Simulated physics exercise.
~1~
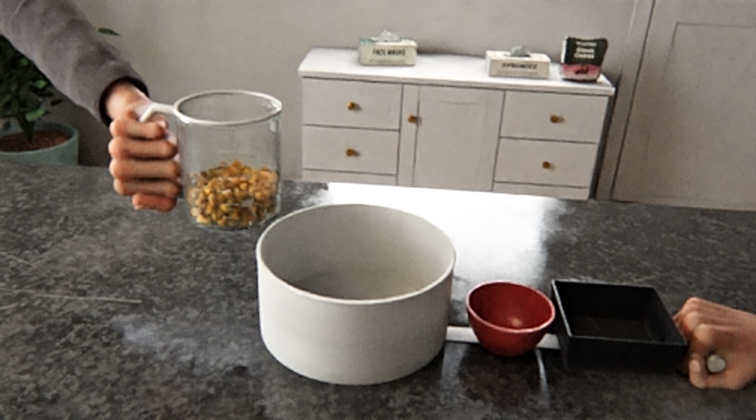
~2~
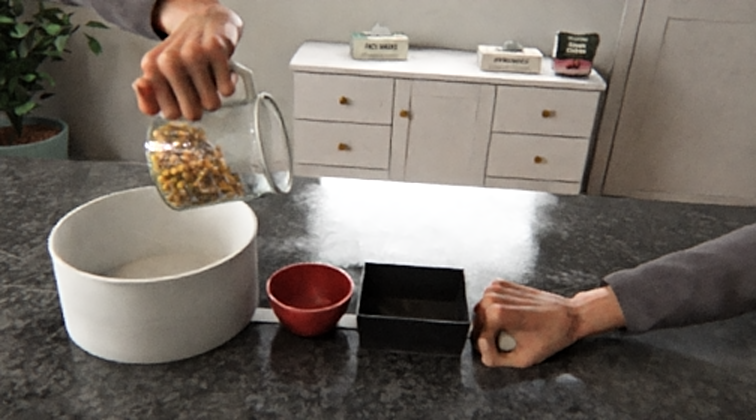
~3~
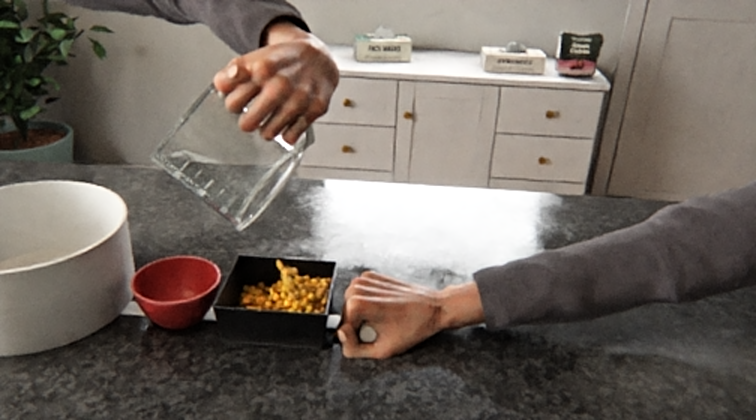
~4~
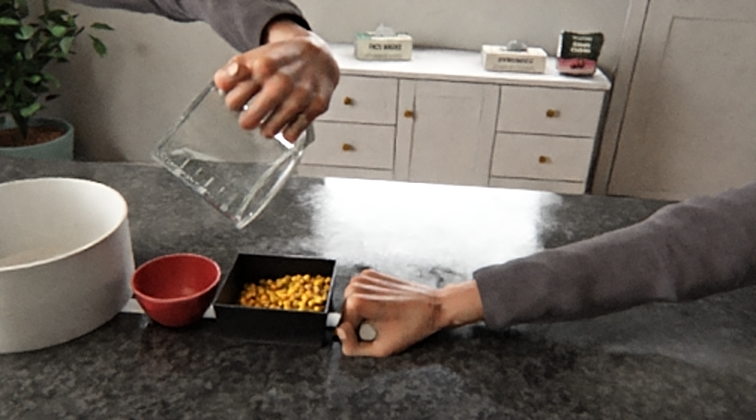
A hand tipped a clear jug of yellow maize kernels while another hand pulled a joined white pot, red bowl and black tin leftward across a dark counter; the kernels poured into the black tin and settled there, leaving the jug empty above.
